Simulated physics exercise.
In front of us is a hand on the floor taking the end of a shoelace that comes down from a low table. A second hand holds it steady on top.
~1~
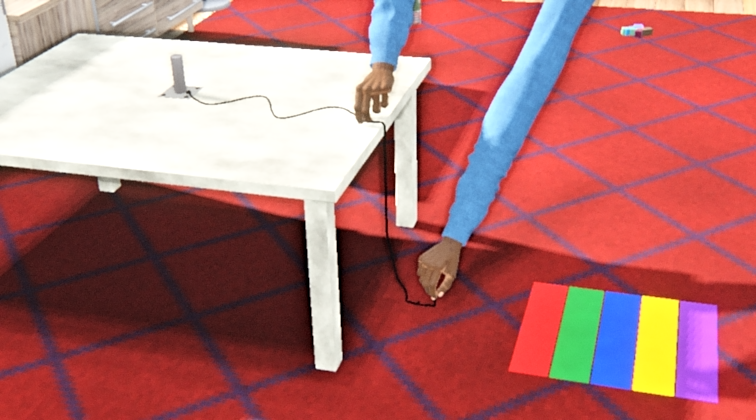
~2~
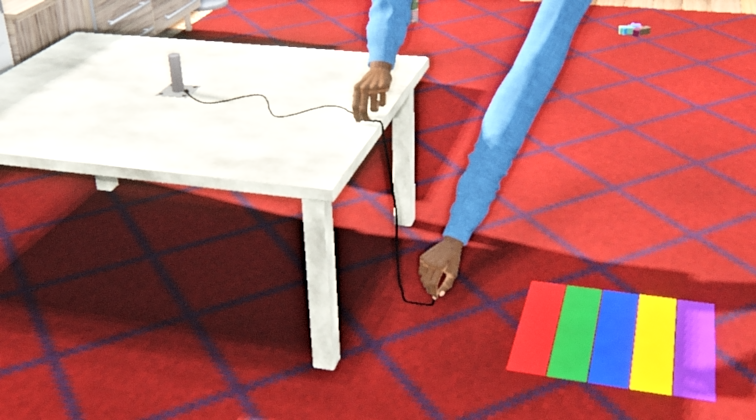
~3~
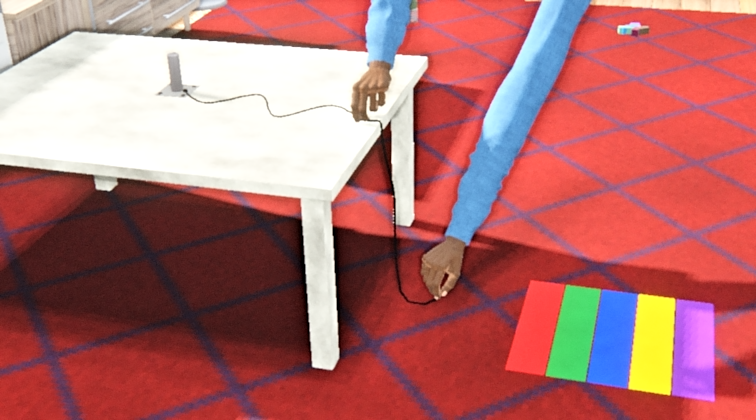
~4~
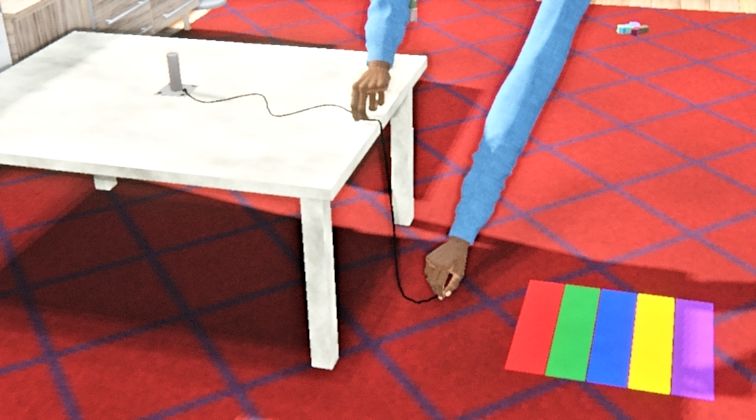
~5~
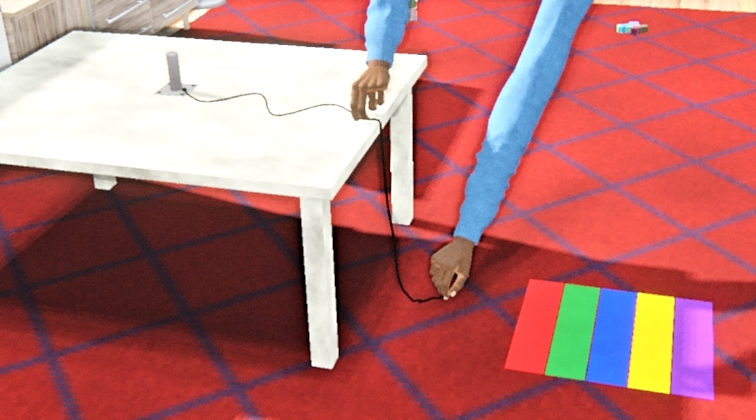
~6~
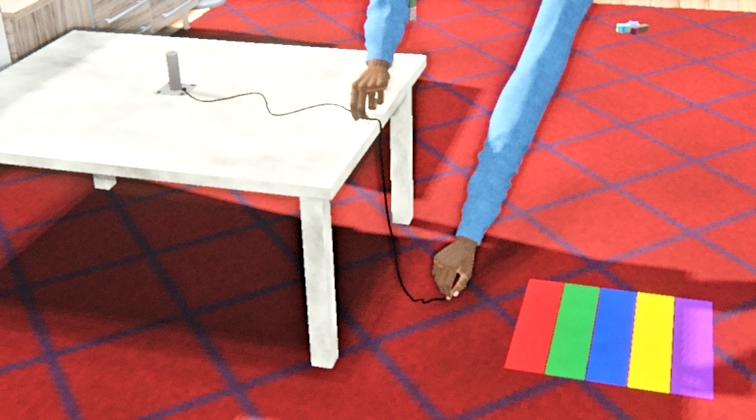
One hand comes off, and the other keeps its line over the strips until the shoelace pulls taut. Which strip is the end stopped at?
Stopped at yellow.
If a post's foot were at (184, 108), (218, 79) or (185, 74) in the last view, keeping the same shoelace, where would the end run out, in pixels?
You'd get roughly (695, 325), (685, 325) and (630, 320), one for each try.
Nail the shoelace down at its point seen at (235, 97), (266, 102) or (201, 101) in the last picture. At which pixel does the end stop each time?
(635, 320), (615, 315) and (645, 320).
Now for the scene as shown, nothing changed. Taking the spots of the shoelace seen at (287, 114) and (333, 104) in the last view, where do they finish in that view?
The first one ends up at (343, 110) and the second one at (389, 124).
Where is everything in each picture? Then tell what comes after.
In the first picture, end (436, 295); red (533, 356); green (572, 362); blue (613, 368); yellow (654, 374); purple (697, 380).
In the second picture, end (438, 294); shoelace through (202, 102) (268, 102) (321, 107) (382, 128) (395, 207) (399, 280).
In the third picture, end (440, 294).
In the fourth picture, end (444, 294); shoelace through (200, 101) (266, 101) (319, 107) (380, 127) (392, 206) (398, 279).
In the fifth picture, end (449, 294).
In the sixth picture, end (452, 294); shoelace through (200, 101) (266, 100) (318, 106) (380, 126) (386, 205) (400, 278).
Soon after, end near (571, 310); over green.
After that, end near (625, 318); over blue.
At the stop, end near (656, 322); over yellow. The end stops over the yellow strip.
